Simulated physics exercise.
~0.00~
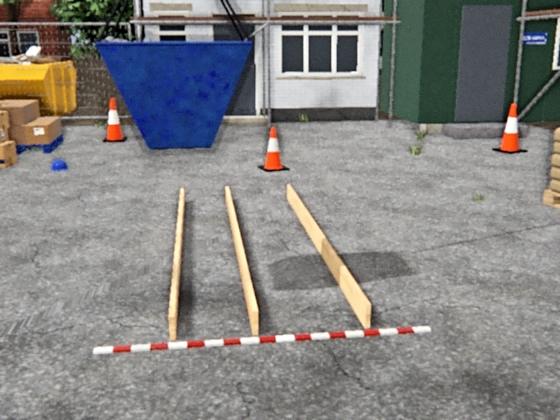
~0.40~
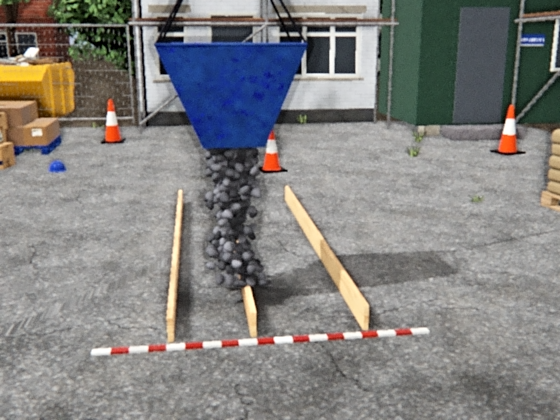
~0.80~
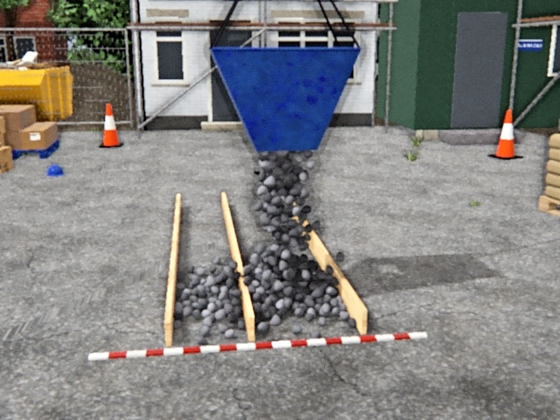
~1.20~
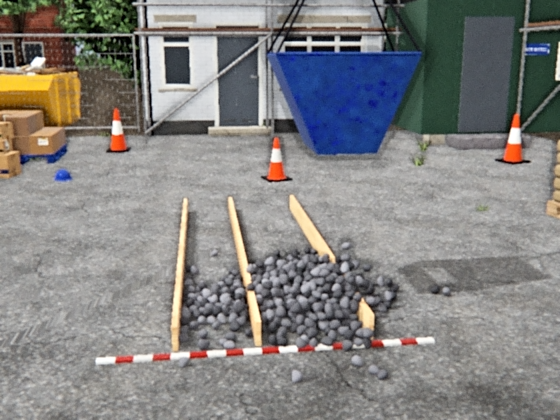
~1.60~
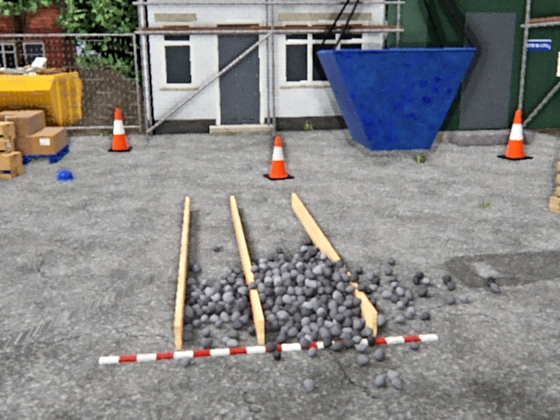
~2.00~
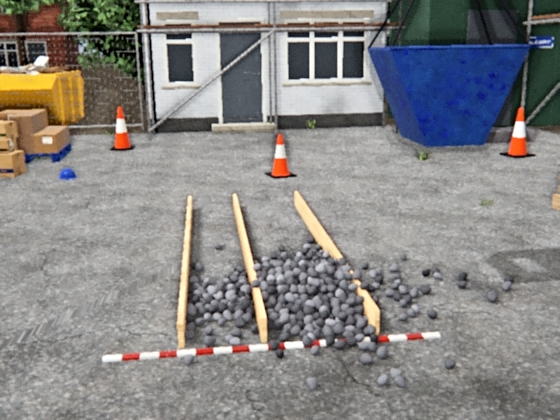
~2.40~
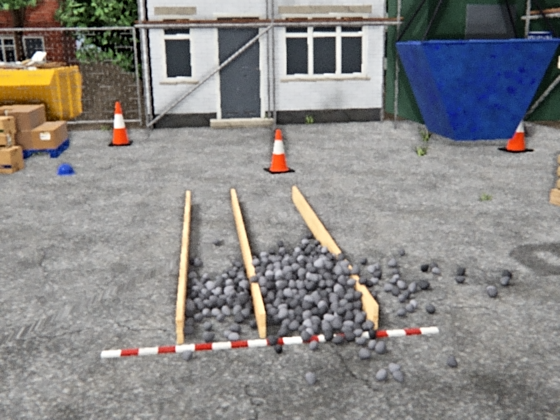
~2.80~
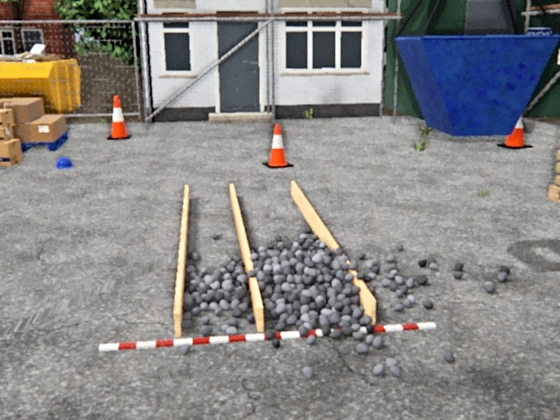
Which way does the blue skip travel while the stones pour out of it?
The blue skip travels to the right.
A blue skip moves right, dropping grey stones that settle mostly between the right-hand boards.
